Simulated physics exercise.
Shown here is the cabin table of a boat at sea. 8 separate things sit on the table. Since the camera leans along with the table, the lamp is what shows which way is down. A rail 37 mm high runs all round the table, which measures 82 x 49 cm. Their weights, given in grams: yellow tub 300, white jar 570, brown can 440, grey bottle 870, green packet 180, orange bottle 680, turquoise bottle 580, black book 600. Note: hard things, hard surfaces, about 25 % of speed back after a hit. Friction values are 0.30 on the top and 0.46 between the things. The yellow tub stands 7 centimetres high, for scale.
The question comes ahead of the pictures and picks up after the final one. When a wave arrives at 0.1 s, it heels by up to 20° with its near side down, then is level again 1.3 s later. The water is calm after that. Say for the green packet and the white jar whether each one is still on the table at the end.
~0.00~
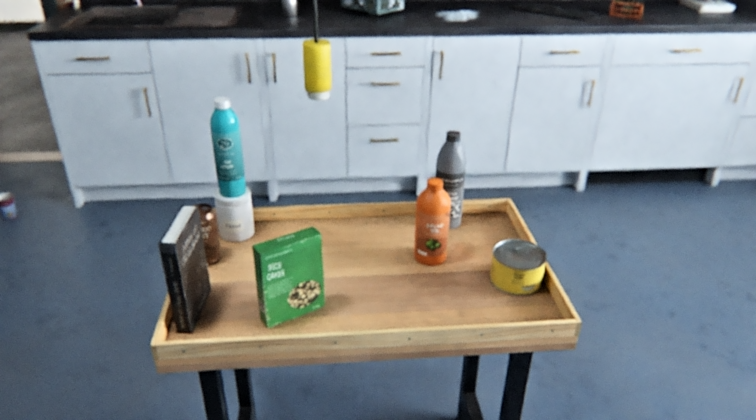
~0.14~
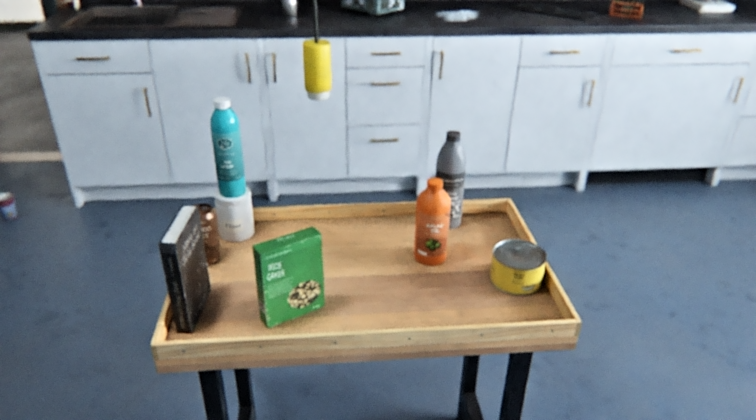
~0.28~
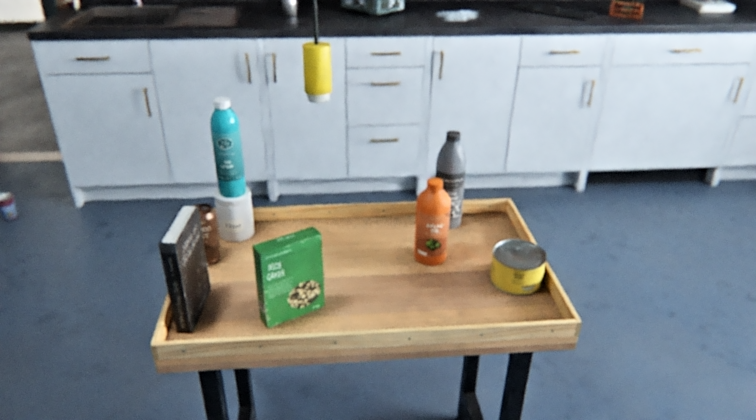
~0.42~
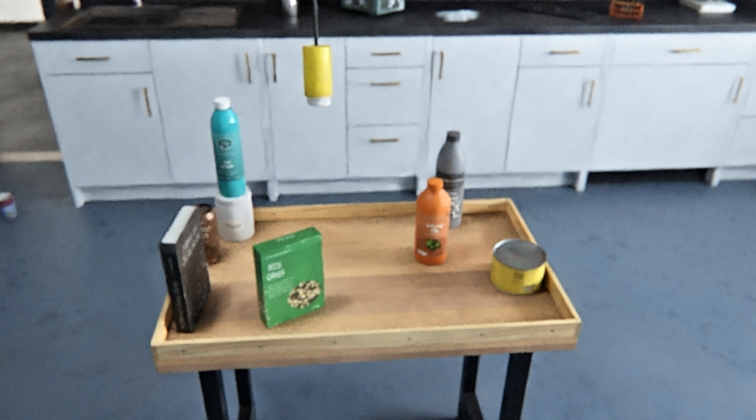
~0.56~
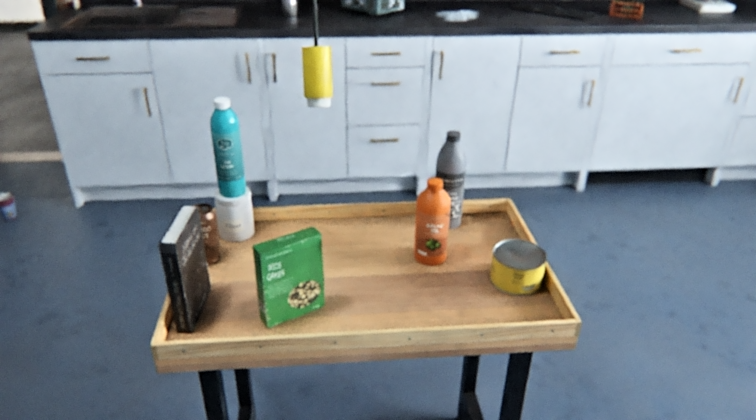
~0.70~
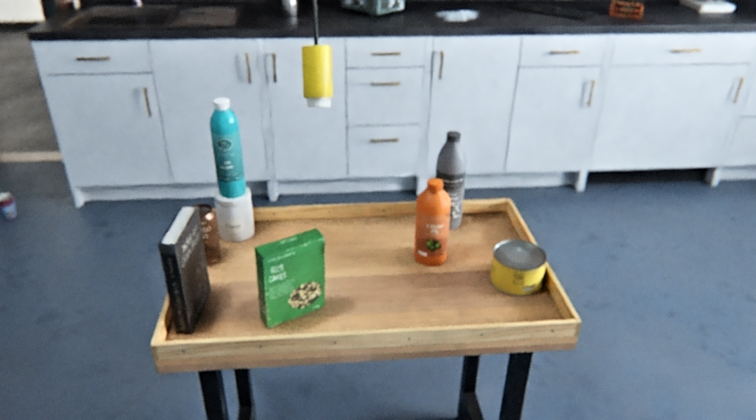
Result: I expect the green packet comes away; I expect the white jar holds on.
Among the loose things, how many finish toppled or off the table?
3.
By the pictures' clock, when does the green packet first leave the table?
At about 1.1 s.
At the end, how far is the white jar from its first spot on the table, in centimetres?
Start to finish, roughly 14 cm.
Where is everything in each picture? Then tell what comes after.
The first frame shows boat level; green packet (290, 277); white jar (235, 213).
The second frame shows boat level; grey bottle (450, 180); orange bottle (432, 220).
The third frame shows boat heeled 4°, near side down; turquoise bottle (227, 148); black book (187, 269).
The fourth frame shows boat heeled 10°, near side down; yellow tub (518, 267); brown can (204, 235).
The fifth frame shows boat heeled 16°, near side down; grey bottle (450, 180); orange bottle (432, 220).
The sixth frame shows boat heeled 20°, near side down; green packet (292, 278) 4° off its base; white jar (235, 213).
After 1.00 s, boat heeled 14°, near side down; green packet on its side near (317, 321); white jar 15° off its base near (233, 214); turquoise bottle 15° off its base.
After 1.30 s, boat heeled 1°, near side down; green packet now off the table; white jar on its side near (235, 236); turquoise bottle on its side.
After 1.60 s, boat level; white jar on its side near (247, 243); turquoise bottle on its side; brown can moved 6 cm.
In the end (3.8 s), off the table, green packet; toppled on the table, white jar and turquoise bottle; not toppled but over 5 cm from the start, brown can; the other 4 under 5 cm from the start. In the last view, white jar near (265, 241).
